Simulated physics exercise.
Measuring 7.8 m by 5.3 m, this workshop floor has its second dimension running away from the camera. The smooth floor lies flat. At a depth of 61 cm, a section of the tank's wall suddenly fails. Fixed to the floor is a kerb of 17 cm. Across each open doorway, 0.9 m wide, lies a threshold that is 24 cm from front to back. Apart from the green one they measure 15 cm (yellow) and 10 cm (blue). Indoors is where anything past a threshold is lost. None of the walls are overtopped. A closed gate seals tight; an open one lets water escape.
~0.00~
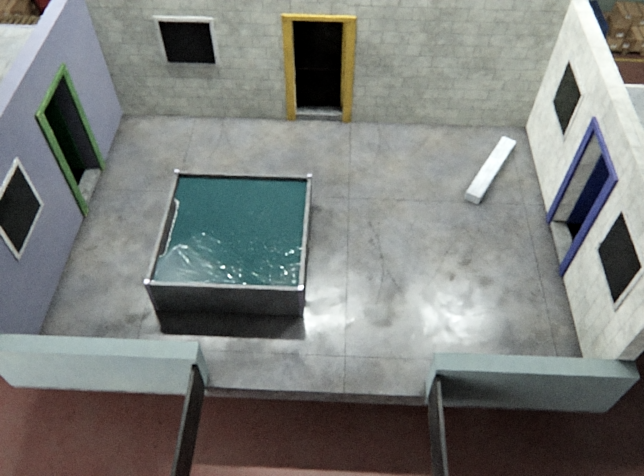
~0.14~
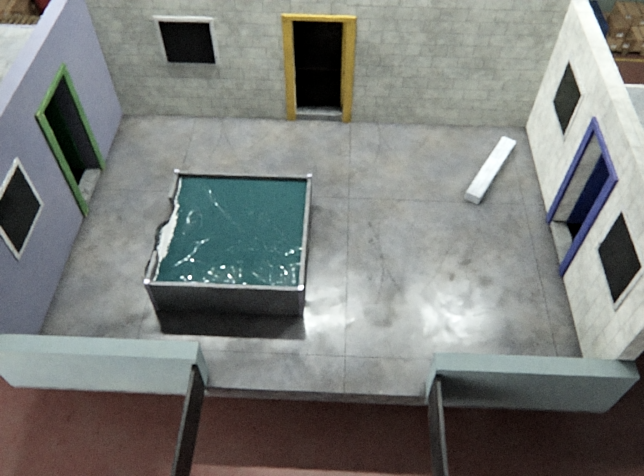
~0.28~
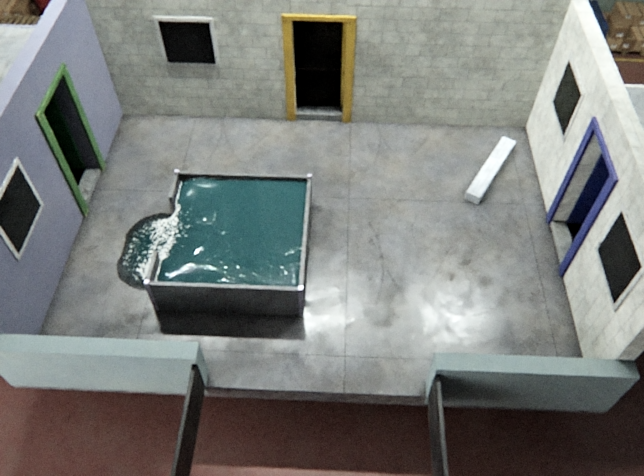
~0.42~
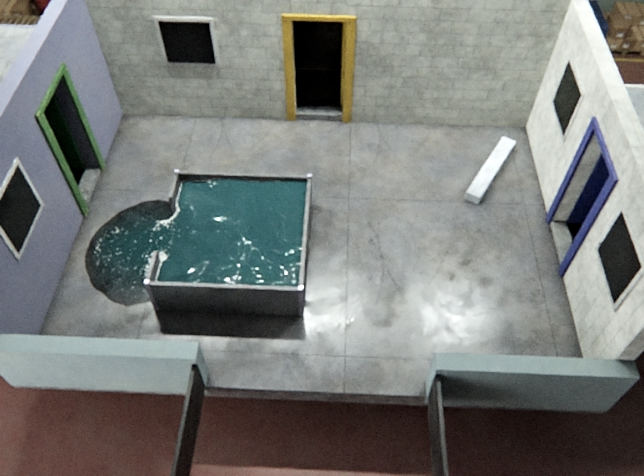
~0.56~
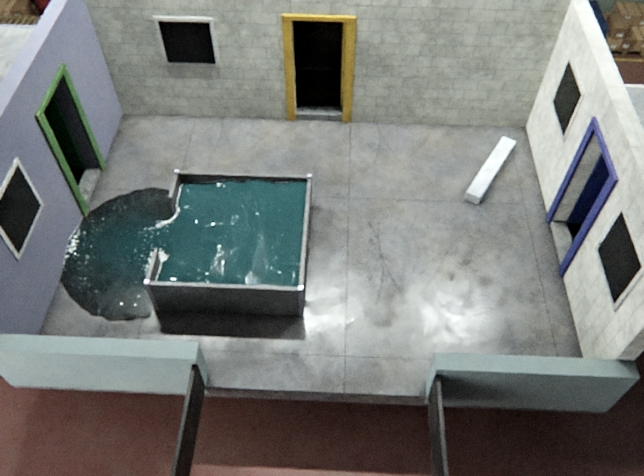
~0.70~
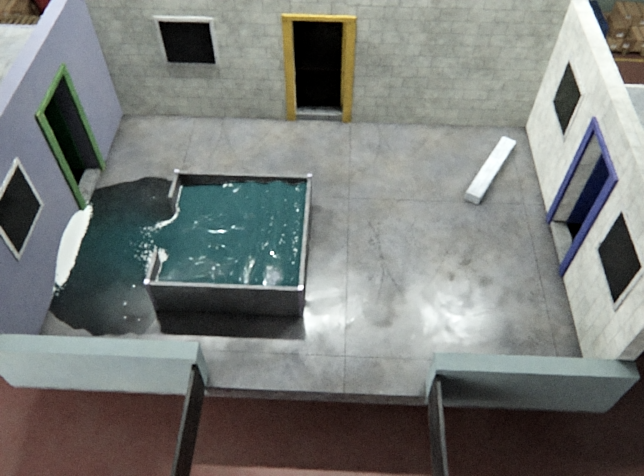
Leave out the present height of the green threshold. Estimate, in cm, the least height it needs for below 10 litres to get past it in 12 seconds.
Roughly 20 centimetres.
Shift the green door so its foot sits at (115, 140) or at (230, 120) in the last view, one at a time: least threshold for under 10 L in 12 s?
You'd want roughly 15 cm there first, then roughly 8.0 cm.
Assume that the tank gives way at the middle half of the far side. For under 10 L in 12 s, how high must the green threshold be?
You'd want it roughly 6.5 centimetres tall.
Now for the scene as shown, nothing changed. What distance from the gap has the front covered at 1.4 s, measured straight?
I make it some 3.2 m.
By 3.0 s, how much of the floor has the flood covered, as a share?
Wet: Close to 30 %.
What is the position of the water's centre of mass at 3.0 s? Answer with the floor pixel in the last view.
(184, 247) or so.
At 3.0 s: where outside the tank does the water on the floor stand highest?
About (29, 362).
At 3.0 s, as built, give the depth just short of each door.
Before yellow it's 0 cm, before blue 0 cm, before green 16 cm.
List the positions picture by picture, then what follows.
In the first picture, still water, 61 cm deep, in the tank at (235, 229); the green door at (75, 148) is dry.
In the second picture, the front is at a hidden place, 0.3 m from the gap at (171, 243); 0.2 m2 of floor is wet, 61 cm left at the back.
In the third picture, water pours out at (172, 244) and has run 0.7 m, to (123, 267); about 9 cm deep outside, 61 cm at the back.
In the fourth picture, the gap is at (172, 244), the front 1.3 m out at (91, 259); the back of the tank holds 61 cm.
In the fifth picture, the front is at (64, 271), 1.6 m from the gap at (172, 244); 2.9 m2 of floor is wet, 61 cm left at the back.
In the sixth picture, water pours out at (171, 243) and has run 1.7 m, to (92, 197); about 6 cm deep outside, 56 cm at the back; the green door at (75, 148), 2.1 m from the gap, is still 0.2 m from the nearest water.
After 1.4 s water covers 15 % of the floor, deepest (40 cm) near (72, 249); 21 cm at the green door, 6 litres in over its 10 cm threshold.
After 3.0 s water covers 30 % of the floor, deepest (32 cm) near (29, 362); 16 cm at the green door, 63 litres in over its 10 cm threshold.
After 12.0 s water covers 95 % of the floor, deepest (10 cm) near (540, 192); 6 cm at the green door, 93 litres in over its 10 cm threshold.
At the green door as built, the water arrived by 0.8 s and peaked near 21 cm at 1.6 s.
With a threshold of 18.5 cm, 16 litres would have come in within the 12 s; with 24.5 cm, 2 litres. So under 10 litres takes about 20 cm.
